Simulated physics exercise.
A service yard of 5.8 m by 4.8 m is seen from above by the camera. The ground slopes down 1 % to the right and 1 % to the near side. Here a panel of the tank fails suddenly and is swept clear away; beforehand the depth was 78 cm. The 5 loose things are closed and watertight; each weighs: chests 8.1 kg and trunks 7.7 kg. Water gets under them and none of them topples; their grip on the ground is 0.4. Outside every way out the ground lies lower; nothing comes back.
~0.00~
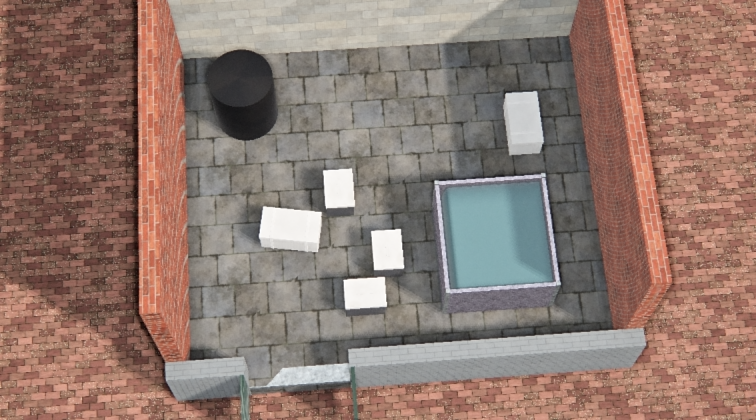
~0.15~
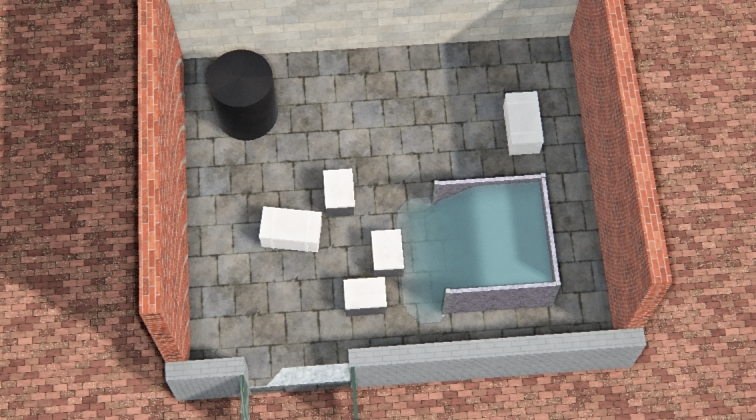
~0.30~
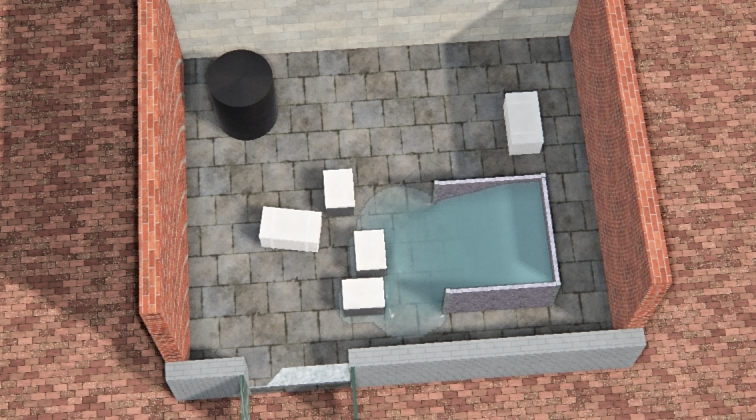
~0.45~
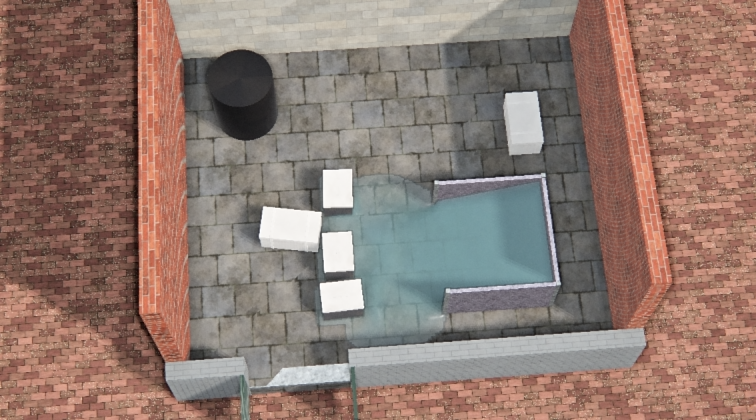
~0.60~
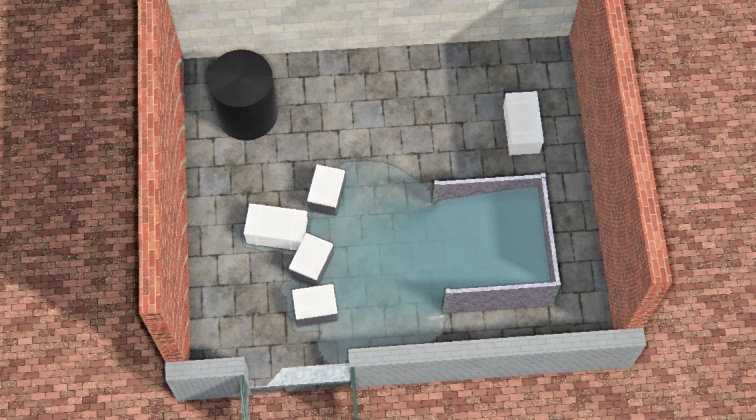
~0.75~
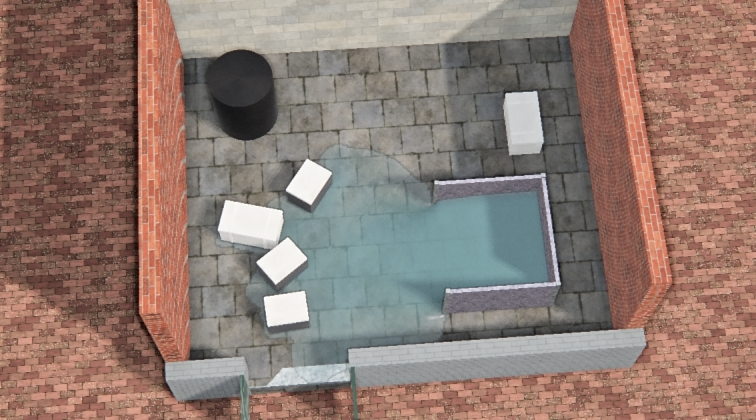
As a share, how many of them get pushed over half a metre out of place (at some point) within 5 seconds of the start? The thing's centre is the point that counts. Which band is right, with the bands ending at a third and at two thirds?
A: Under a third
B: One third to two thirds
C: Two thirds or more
C, two thirds or more.
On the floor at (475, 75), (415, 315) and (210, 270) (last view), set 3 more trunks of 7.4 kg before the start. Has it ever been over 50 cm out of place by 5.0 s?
Well, in turn they are below that, above that and above that.
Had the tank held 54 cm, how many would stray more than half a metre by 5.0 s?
I count 4 of them in that case.
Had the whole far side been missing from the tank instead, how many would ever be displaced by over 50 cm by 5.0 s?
Result: 3.
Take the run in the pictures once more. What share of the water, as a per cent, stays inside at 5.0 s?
I'd say some 82 percent hasn't gone yet.
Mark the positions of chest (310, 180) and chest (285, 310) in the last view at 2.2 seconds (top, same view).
Near (200, 127) and (217, 318).
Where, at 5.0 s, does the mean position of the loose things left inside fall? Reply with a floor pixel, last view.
I'd put it around (328, 191).
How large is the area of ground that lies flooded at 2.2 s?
Somewhere around 16 m2, roughly.
After 1.1 s 4 of 5 are over 50 cm from their spots; 1 afloat.
After 2.2 s 4 of 5 are over 50 cm from their spots; 4 afloat.
After 3.5 s 4 of 5 are over 50 cm from their spots; 4 afloat.
After 5.0 s 3 of 5 are over 50 cm from their spots, and 4 have been at some point; 4 afloat.
